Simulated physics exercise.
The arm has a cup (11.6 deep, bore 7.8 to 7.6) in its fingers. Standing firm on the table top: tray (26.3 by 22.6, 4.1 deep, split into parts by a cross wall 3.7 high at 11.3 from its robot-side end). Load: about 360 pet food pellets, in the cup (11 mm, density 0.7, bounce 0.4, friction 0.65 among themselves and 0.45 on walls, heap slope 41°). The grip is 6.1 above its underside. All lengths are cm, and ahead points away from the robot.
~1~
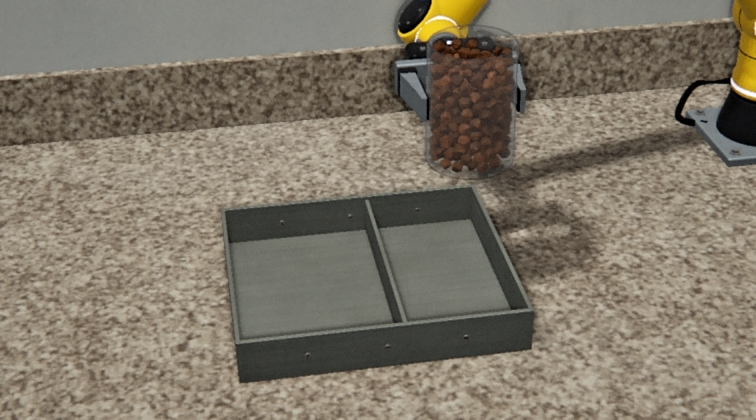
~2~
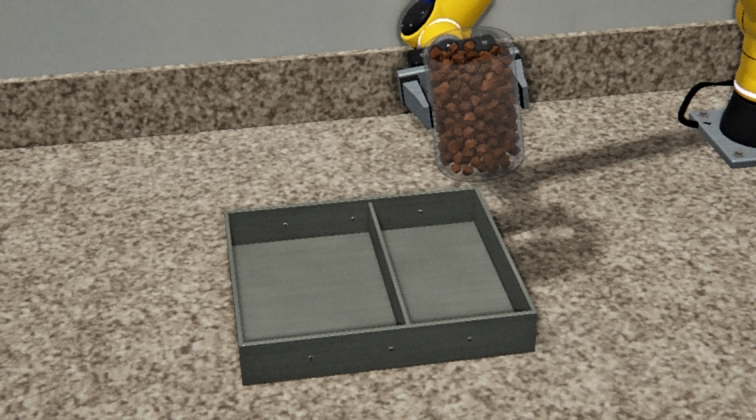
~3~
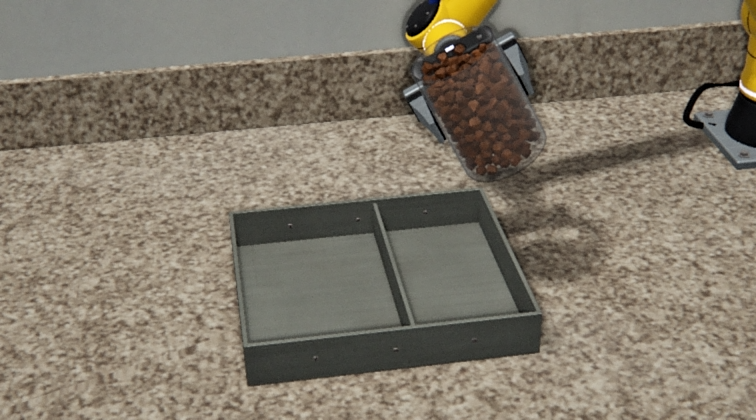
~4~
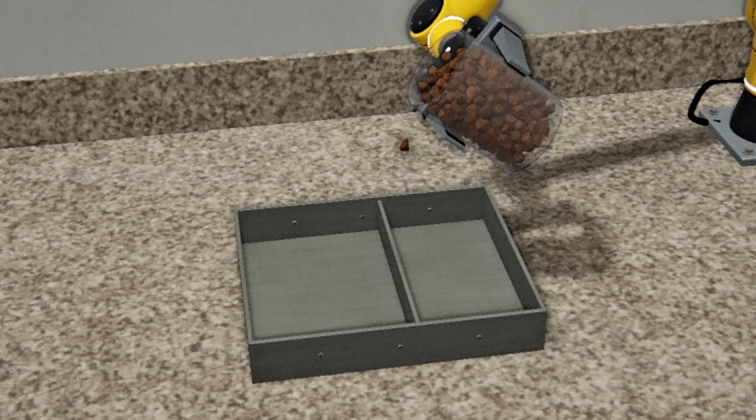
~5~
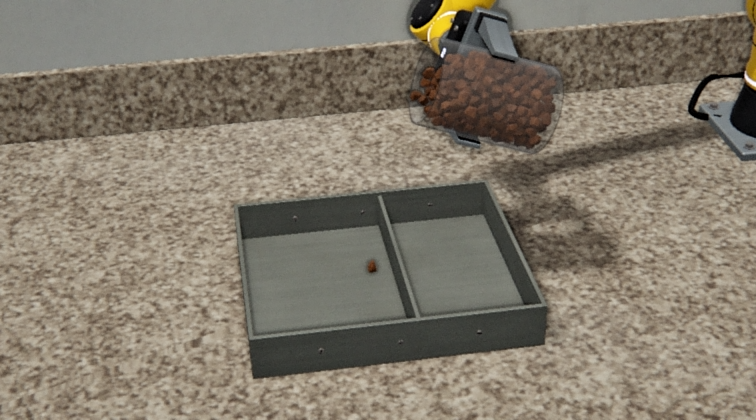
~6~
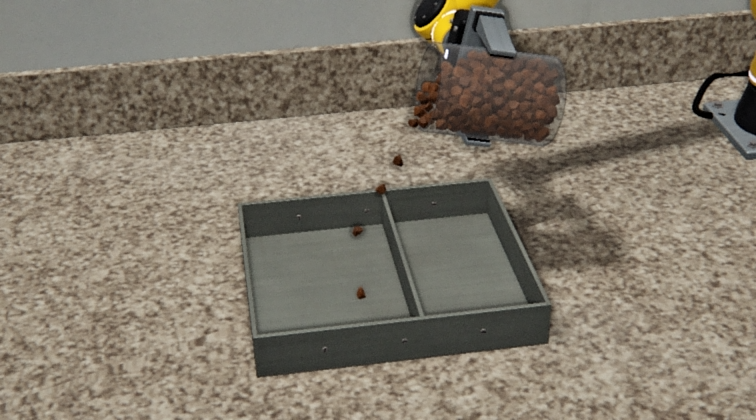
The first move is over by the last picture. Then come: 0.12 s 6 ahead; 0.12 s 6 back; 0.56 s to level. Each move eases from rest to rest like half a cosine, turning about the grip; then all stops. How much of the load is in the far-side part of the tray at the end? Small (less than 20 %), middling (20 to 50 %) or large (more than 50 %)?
Answer: Middling; 20 to 50 % of the pet food pellets finish in the far-side part of the tray.
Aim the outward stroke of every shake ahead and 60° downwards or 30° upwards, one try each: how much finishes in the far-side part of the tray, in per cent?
Some 5 and 60 per cent.
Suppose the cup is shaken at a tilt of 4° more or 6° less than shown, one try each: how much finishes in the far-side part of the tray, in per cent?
About 35 and 25 per cent.
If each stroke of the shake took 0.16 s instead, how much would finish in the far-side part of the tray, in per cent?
In that case some 15 per cent.
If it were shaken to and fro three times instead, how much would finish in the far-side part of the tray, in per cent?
In that case some 55 per cent.
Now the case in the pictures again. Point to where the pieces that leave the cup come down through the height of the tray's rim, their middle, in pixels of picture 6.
Around (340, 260).
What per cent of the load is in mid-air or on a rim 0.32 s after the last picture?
Some 14 per cent.
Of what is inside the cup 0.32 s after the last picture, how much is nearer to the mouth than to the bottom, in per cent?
About 40 per cent.
Then, 0.32 s after the last picture, tilted 73° forward, highest piece 22 above the table; 224 in the cup, 72 in the far-side part, 4 in the robot-side part, 4 on the table or floor, 51 in flight or on a rim.
Then, 0.64 s after the last picture, tilted 15° forward, highest piece 25 above the table; 221 in the cup, 113 in the far-side part, 14 in the robot-side part, 7 on the table or floor.
Then, 1.00 s after the last picture, level, highest piece 24 above the table; 221 in the cup, 113 in the far-side part, 14 in the robot-side part, 7 on the table or floor.
Then, 2.05 s after the last picture, level, highest piece 24 above the table; 221 in the cup, 113 in the far-side part, 14 in the robot-side part, 7 on the table or floor.
Final count, 221 in the cup, 113 in the far-side part, 14 in the robot-side part, 7 on the table or floor. That is 32 % in the far-side part of the tray.
